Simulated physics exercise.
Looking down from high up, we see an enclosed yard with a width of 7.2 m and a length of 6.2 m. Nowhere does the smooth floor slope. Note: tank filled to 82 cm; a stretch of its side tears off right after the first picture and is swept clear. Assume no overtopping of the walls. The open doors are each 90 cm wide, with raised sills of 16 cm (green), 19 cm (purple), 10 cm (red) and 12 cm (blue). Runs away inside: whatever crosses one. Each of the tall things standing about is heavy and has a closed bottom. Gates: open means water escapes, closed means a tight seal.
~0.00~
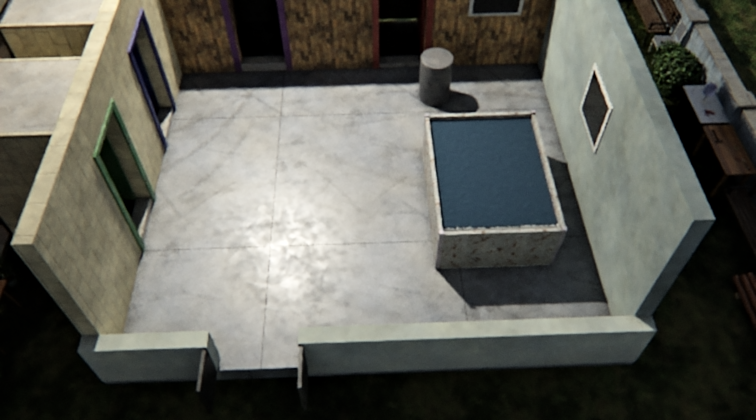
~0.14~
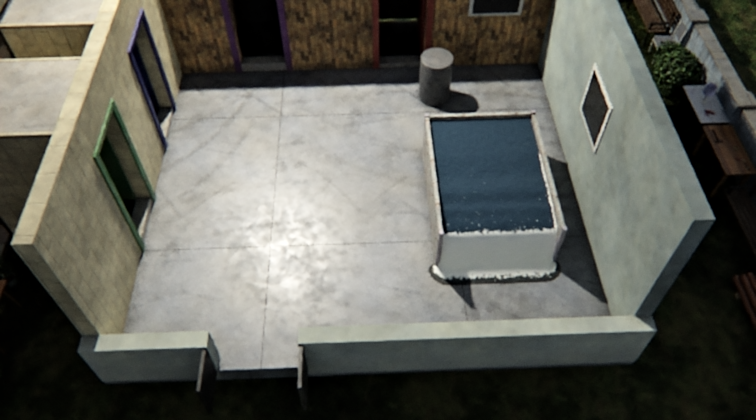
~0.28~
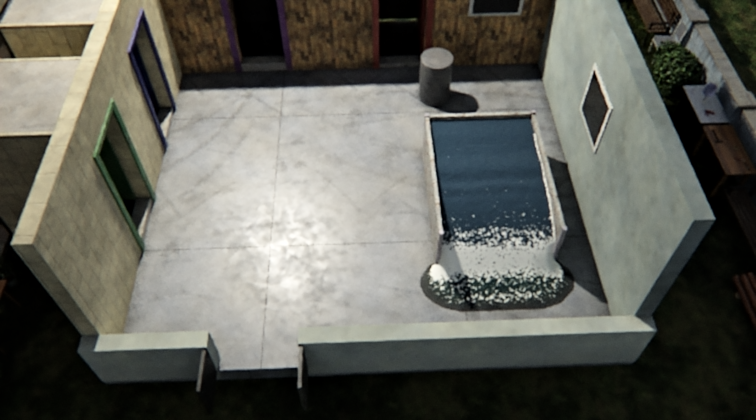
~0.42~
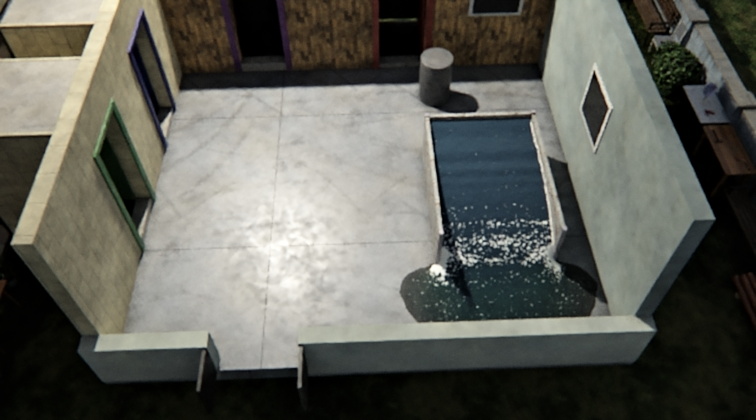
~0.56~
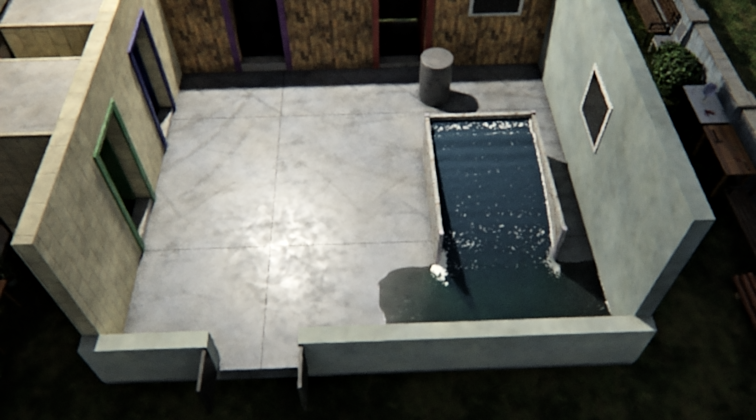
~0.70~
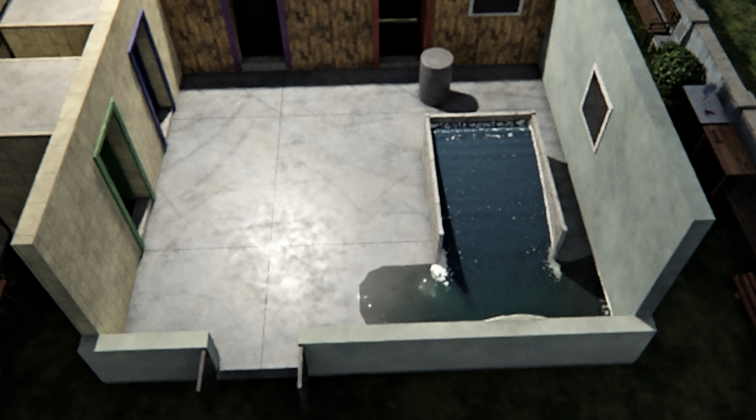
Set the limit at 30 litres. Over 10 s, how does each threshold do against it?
My prediction: The green door undershoots the limit, the purple door undershoots the limit, the red door undershoots the limit, the blue door undershoots the limit.
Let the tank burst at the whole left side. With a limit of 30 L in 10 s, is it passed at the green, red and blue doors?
Against that limit: Green above, red under, blue above.
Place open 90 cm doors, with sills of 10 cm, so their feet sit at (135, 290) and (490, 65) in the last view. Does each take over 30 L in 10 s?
In the order given, higher then higher.
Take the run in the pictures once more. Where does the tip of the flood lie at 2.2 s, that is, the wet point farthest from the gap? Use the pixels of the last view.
At about (119, 358).
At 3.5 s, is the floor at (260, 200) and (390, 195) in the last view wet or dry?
I'd say drenched, then spared.
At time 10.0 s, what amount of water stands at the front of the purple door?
About 9.5 cm deep.
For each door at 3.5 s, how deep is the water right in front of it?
Readings (cm): Green = 19; purple = 0; red = 0; blue = 1.
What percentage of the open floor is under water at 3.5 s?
Wet share: Near 55 percent.
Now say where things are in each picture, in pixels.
The first picture shows still water, 82 cm deep, in the tank at (490, 172).
In the second picture, water pours out at (497, 254) and has run 1.0 m, to (434, 269); typically 10 cm deep outside, 82 cm at the tank's back.
In the third picture, water pours out at (496, 255) and has run 1.2 m, to (428, 289); typically 13 cm deep outside, 82 cm at the tank's back.
In the fourth picture, the front is at (418, 314), 1.5 m from the gap at (496, 256); 3.0 m2 of floor is under water; 82 cm left at the back of the tank.
In the fifth picture, the front is at a hidden place, 2.0 m from the gap at (496, 256); 4.2 m2 of floor is under water; 75 cm left at the back of the tank.
In the sixth picture, the front is at a hidden place, 2.4 m from the gap at (496, 256); 4.4 m2 of floor is under water; 68 cm left at the back of the tank.
After 1.4 s water covers 15 % of the floor and is deepest (68 cm) near (607, 340); green door not reached, purple door not reached, red door not reached, blue door not reached.
After 2.2 s water covers 30 % of the floor and is deepest (55 cm) near (607, 340); green door not reached, purple door not reached, red door not reached, blue door not reached.
After 3.5 s water covers 55 % of the floor and is deepest (42 cm) near (530, 65); green door 19 cm at the sill, 1 L in, purple door not reached, red door not reached, blue door not reached.
After 6.0 s water covers 85 % of the floor and is deepest (26 cm) near (228, 74); green door 12 cm at the sill, 6 L in, purple door 16 cm at the sill, 0 L in, red door 10 cm at the sill, 1 L in, blue door 7 cm at the sill, 0 L in.
After 10.0 s water covers 100 % of the floor and is deepest (12 cm) near (398, 81); green door 6 cm at the sill, 6 L in, purple door 10 cm at the sill, 1 L in, red door 9 cm at the sill, 3 L in, blue door 10 cm at the sill, 10 L in.
